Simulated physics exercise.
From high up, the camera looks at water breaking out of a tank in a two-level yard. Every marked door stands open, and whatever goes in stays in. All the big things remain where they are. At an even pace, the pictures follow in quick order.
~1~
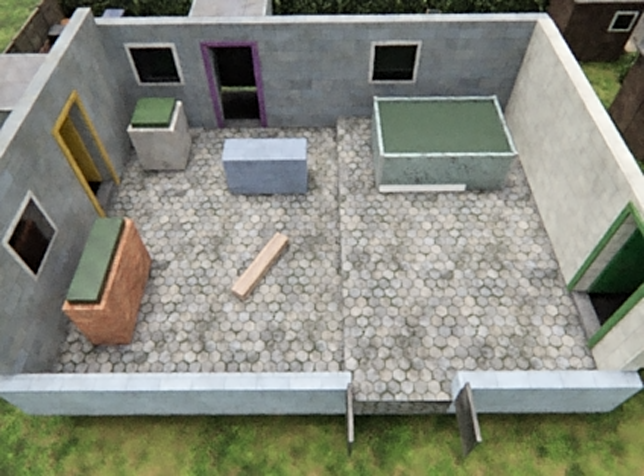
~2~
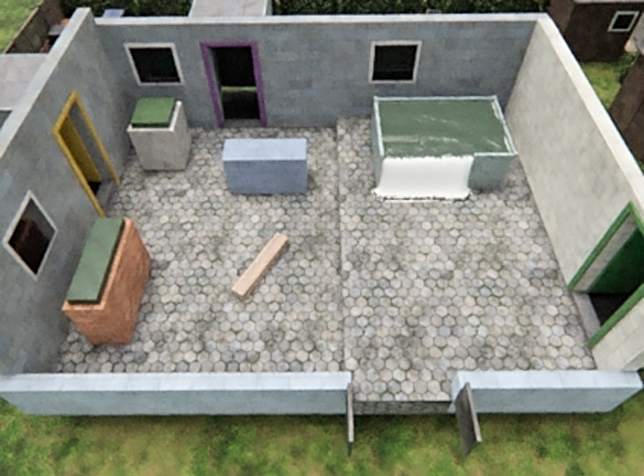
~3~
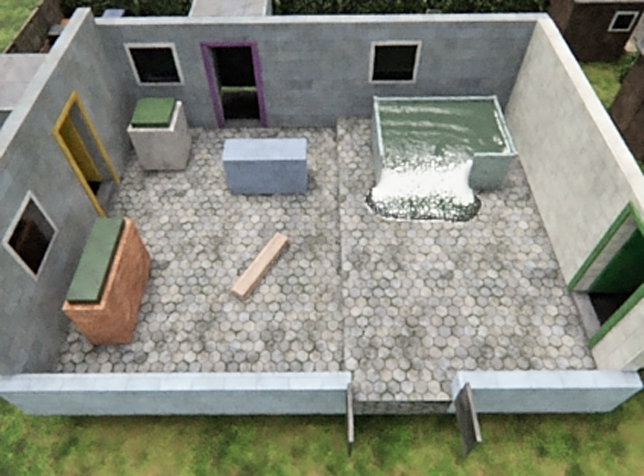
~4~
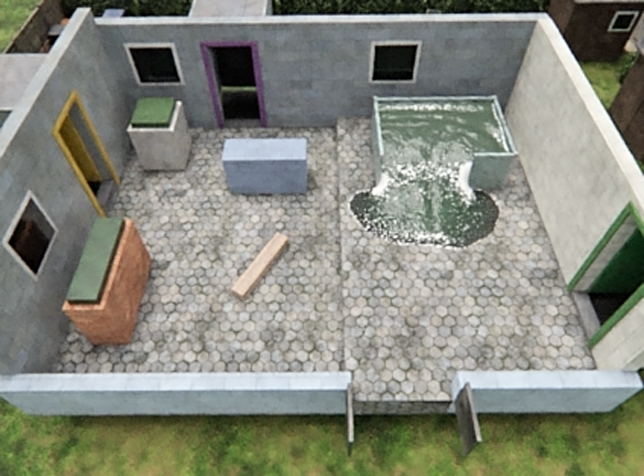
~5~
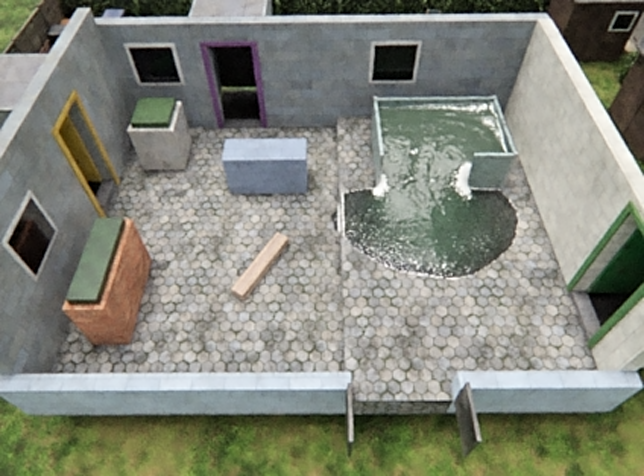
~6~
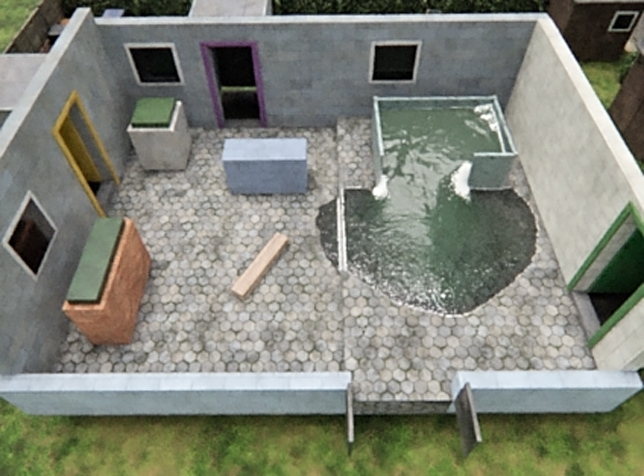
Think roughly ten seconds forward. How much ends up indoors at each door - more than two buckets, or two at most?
Indoors: Green door, more than two; purple door, two at most; yellow door, two at most.
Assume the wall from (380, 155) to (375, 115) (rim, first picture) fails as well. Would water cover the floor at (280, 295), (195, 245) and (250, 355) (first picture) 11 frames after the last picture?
Taking each in turn, they come out watered, watered, watered.
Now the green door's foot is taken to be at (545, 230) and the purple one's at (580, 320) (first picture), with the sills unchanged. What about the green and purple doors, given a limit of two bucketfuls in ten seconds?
Note: Green door lets in too little; purple door lets too much through.
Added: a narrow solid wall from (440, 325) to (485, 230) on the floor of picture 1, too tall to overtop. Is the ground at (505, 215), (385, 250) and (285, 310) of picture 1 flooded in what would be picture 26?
Submerged; submerged; submerged.
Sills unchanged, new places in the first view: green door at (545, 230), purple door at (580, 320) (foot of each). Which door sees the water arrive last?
Answer: The one in yellow.
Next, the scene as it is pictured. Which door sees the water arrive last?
That would be the door marked purple.
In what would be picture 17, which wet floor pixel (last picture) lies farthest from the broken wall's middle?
My pick would be pixel (208, 392).
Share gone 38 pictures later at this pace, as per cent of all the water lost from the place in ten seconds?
My figure is about 80 in a hundred.
A moment on, water covers 35 % of the floor; the green door wet at the sill, nothing in, the purple door not reached, the yellow door not reached.
Next, water covers 40 % of the floor; the green door wet at the sill, nothing in, the purple door not reached, the yellow door not reached.
Then, water covers 50 % of the floor; the green door over two buckets in, the purple door not reached, the yellow door not reached.
Later, water covers 70 % of the floor; the green door over two buckets in, the purple door not reached, the yellow door wet at the sill, nothing in.
In the end, water covers 90 % of the floor; the green door over two buckets in, the purple door wet at the sill, nothing in, the yellow door wet at the sill, nothing in.
